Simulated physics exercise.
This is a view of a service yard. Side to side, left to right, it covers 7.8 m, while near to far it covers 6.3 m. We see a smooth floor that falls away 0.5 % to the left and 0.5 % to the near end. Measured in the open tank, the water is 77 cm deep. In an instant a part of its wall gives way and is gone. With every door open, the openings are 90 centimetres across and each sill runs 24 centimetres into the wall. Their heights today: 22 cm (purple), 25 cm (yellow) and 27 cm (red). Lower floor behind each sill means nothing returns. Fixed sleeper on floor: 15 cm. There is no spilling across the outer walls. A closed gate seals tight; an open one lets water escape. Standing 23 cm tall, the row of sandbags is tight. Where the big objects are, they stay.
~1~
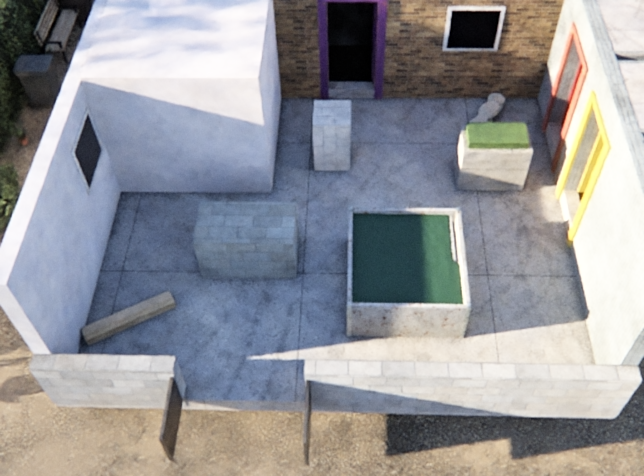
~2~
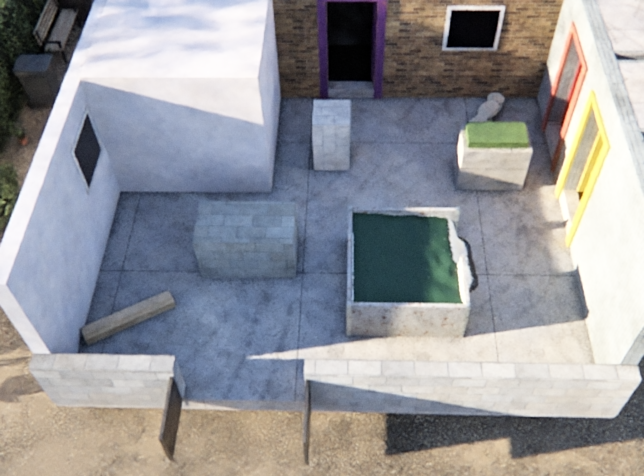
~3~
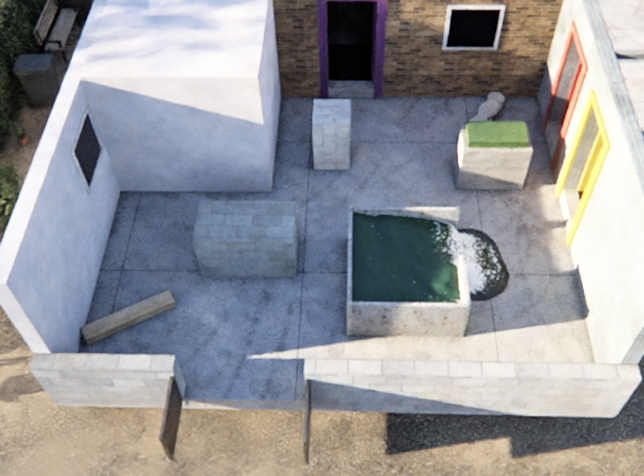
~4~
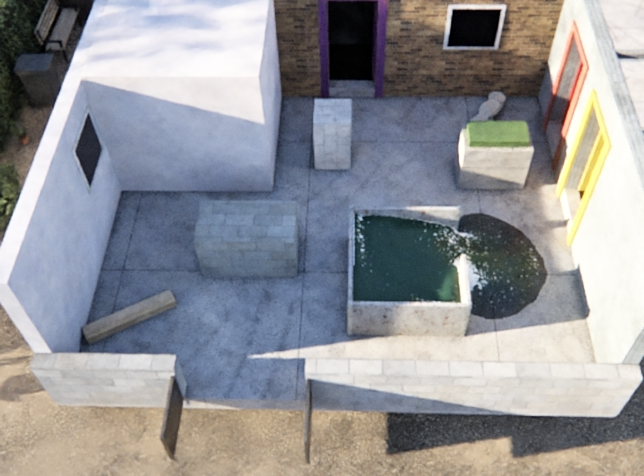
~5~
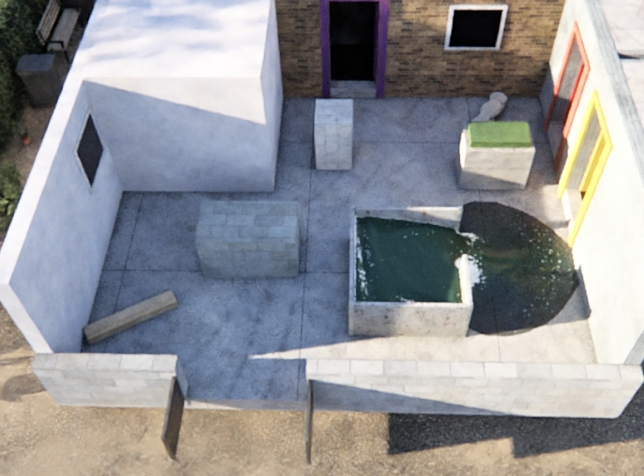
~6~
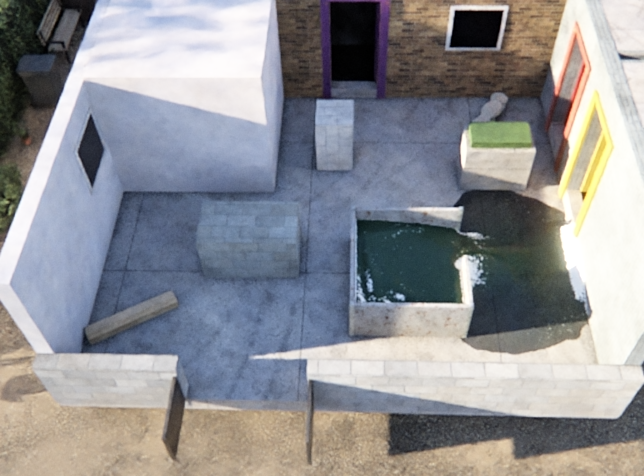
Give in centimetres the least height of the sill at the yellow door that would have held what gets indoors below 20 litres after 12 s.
27 cm.
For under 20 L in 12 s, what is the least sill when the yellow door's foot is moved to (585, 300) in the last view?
Minimum: Close to 27 cm.
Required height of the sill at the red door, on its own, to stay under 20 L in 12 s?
Red door, minimum about 14.0 cm.
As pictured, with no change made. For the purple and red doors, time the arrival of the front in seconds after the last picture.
Purple 3.0 s; red 0.6 s.
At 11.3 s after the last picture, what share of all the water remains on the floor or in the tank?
Some 92 per cent remains.
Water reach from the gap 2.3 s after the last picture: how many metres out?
Roughly 4.4 m from the gap.
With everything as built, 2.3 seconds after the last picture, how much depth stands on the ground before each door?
In cm - purple: 0, yellow: 21, red: 15.
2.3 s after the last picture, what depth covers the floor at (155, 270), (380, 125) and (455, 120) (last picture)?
Roughly 0, 0 and 0 centimetres.
Then, 0.7 s after the last picture water covers 20 % of the floor, deepest (41 cm) near (564, 269); 33 cm at the yellow door, 6 litres in over its 25 cm sill.
Then, 2.3 s after the last picture water covers 30 % of the floor, deepest (34 cm) near (541, 110); 21 cm at the yellow door, 26 litres in over its 25 cm sill.
Then, 11.3 s after the last picture water covers 90 % of the floor, deepest (10 cm) near (117, 222); 5 cm at the yellow door, 27 litres in over its 25 cm sill.
At the yellow door as built, the water peaked near 34 cm, 0.9 s after the last picture.
Run again over the same 12 s with other heights there, 49 litres in over 22 cm, 8 litres over 30 cm. The limit of 20 litres is kept from about 27 cm up.
